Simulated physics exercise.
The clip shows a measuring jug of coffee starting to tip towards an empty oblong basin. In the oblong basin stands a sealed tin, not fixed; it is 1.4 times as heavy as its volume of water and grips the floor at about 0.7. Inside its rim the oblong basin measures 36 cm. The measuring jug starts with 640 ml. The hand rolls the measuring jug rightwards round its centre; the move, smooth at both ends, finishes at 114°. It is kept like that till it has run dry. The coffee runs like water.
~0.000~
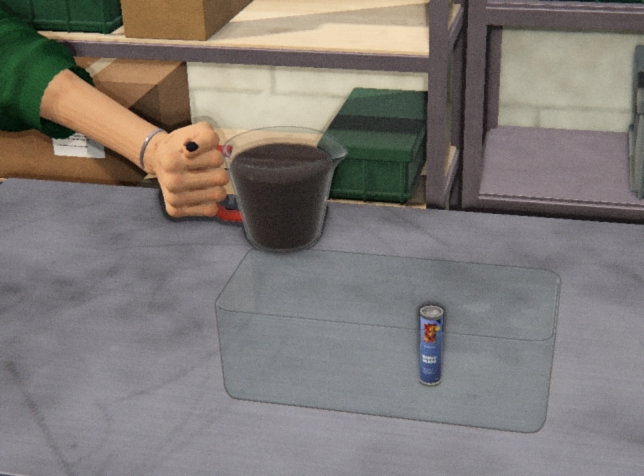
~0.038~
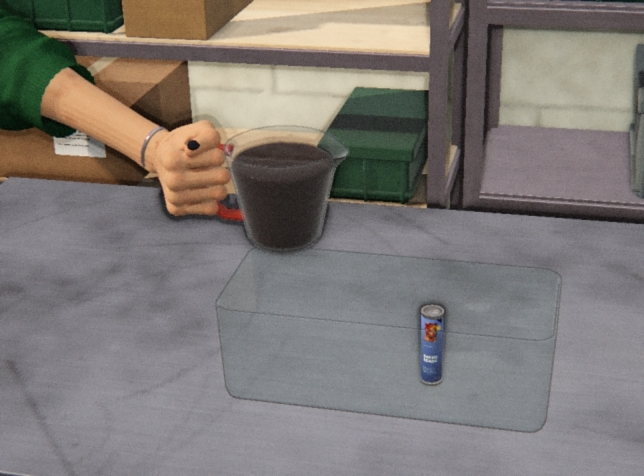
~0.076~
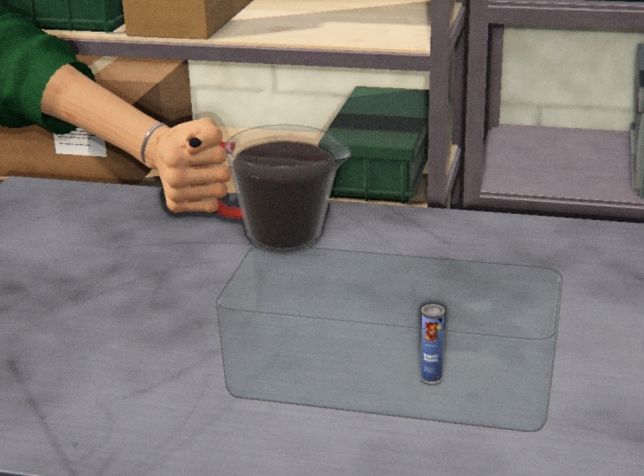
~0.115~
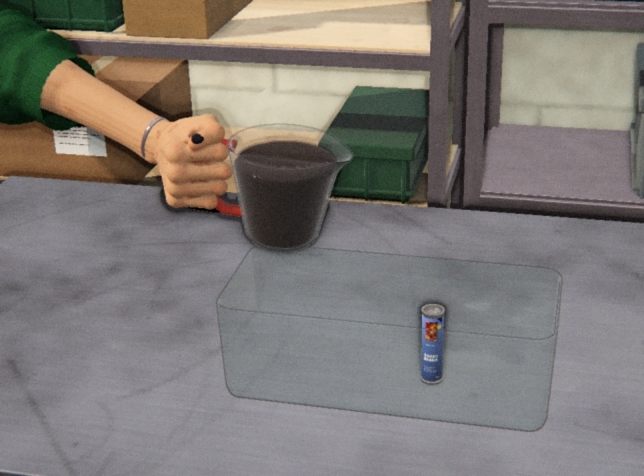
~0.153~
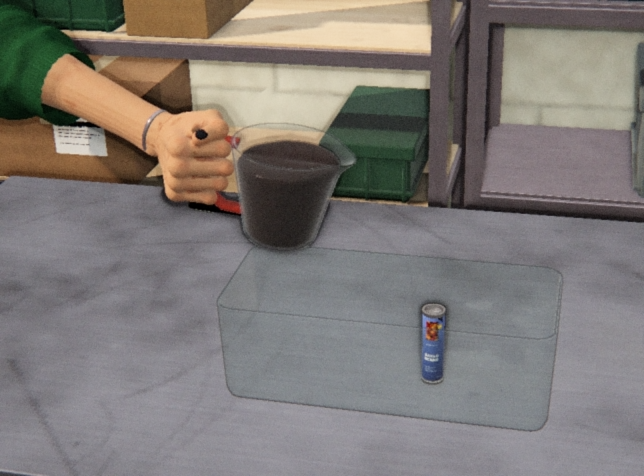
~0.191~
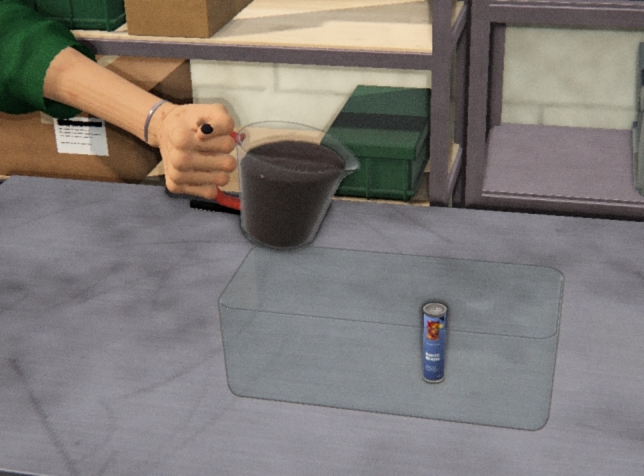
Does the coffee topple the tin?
It goes over.
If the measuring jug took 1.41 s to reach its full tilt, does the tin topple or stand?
The tin goes over.
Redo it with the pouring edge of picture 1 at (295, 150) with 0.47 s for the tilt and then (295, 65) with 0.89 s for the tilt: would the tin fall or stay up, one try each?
First it stays up; then it remains upright.
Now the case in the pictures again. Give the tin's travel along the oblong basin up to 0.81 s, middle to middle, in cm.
Some 4 cm.
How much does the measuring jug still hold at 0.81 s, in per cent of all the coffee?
Near 5 in a hundred.
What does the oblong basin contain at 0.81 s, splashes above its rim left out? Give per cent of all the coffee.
About 90 per cent.
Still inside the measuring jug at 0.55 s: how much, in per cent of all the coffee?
Some 60 per cent.
Then, 0.55 s in, the tilt is 78° and 59 per cent is still to pour; the tin stands where it began.
Then, 0.81 s in, the tilt is 112° and 5 per cent is still to pour; the tin leans 35°.
Then, 1.09 s in, the tilt is 114° and 0 per cent is still to pour; the tin lies on its side.
Then, 1.39 s in, the tilt is 114° and 0 per cent is still to pour; the tin lies on its side.
Finally, the tin lies on its side.
